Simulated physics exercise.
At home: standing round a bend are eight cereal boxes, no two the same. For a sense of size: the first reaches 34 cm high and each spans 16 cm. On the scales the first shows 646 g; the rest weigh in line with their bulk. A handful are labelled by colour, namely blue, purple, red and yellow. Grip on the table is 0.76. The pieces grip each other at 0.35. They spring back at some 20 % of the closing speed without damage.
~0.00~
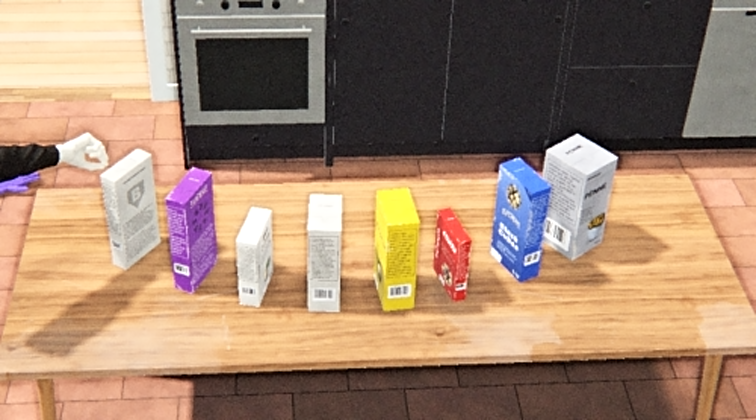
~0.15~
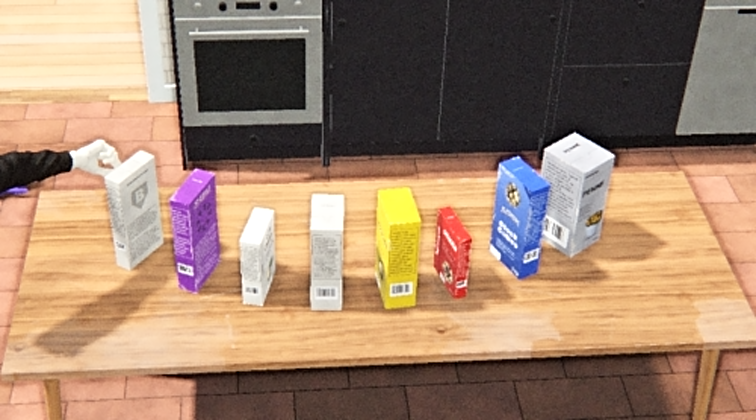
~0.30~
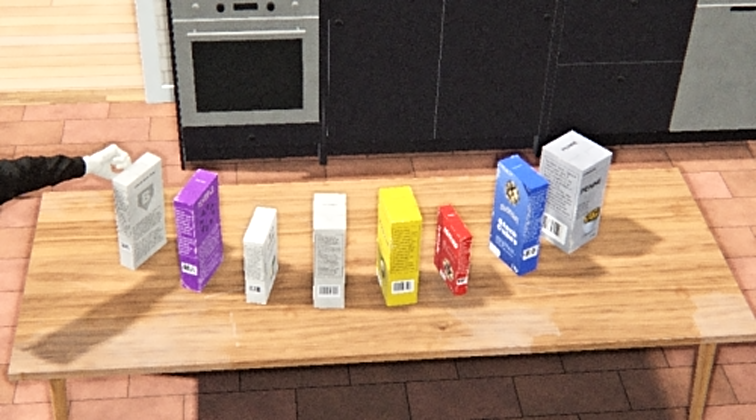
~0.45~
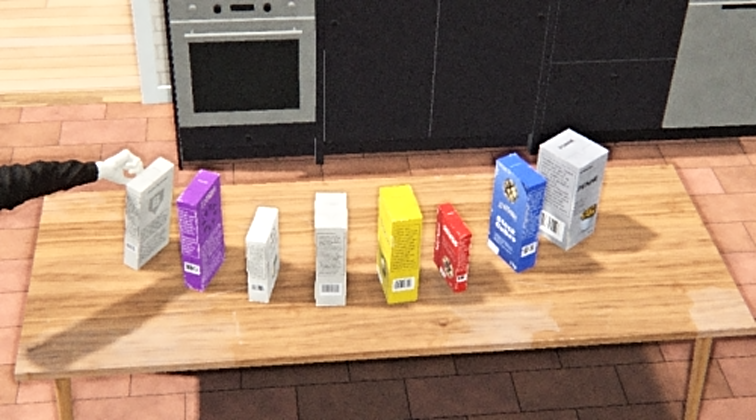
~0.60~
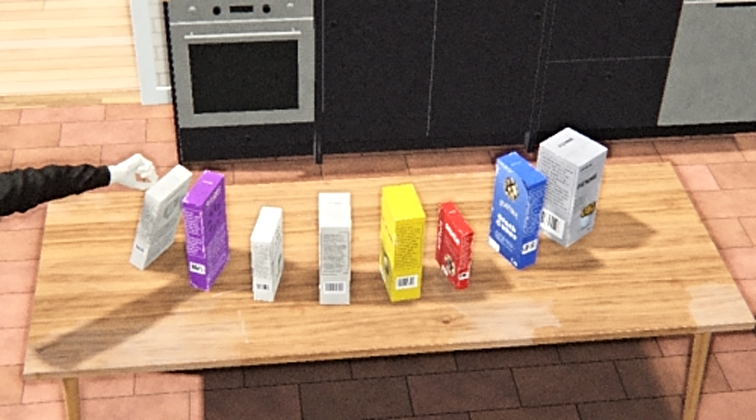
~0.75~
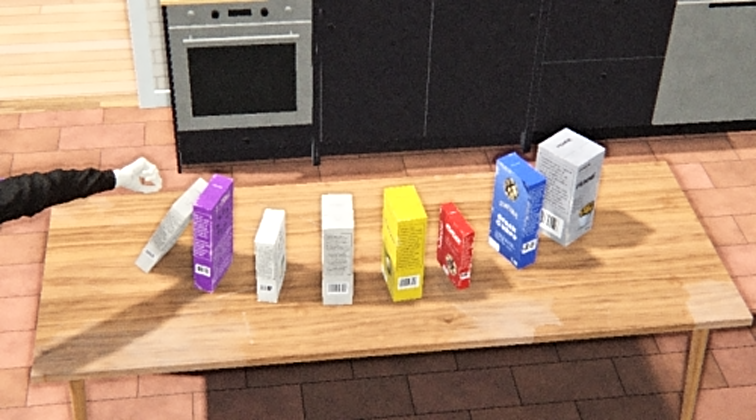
In the video, a gloved hand reaches in from the left and pushes the first of eight boxes standing in a curved row on a wooden table; the box tilts right and leans against the purple box, which tips slightly.
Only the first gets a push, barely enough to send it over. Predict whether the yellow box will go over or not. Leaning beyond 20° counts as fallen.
It is going to fail to stay up.
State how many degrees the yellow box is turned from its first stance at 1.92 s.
Roughly 90°.
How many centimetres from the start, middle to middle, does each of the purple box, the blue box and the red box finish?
Shift in cm - purple: 20; blue: 0; red: 10.
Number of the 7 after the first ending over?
I make it 5 of them.
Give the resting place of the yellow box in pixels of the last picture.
Somewhere close to (470, 253), I'd say.
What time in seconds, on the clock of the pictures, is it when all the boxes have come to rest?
Somewhere near 5.0 seconds.
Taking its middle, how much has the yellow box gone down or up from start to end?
It ends some 10 cm lower.
Around 1.06 s, 1 of the 7 other boxes over; yellow box unmoved; purple box tipped 36°.
Around 1.52 s, 4 of the 7 other boxes over; yellow box tipped 22°; purple box tipped 66°.
Around 1.92 s, 5 of the 7 other boxes over; yellow box lying flat; red box lying flat.
Finally (5.4 s), 5 of the 7 other boxes over; yellow box lying flat; red box lying flat; purple box tipped 70°. Two left standing. Seen by the last camera, middles, yellow box near (470, 253), red box near (486, 263).
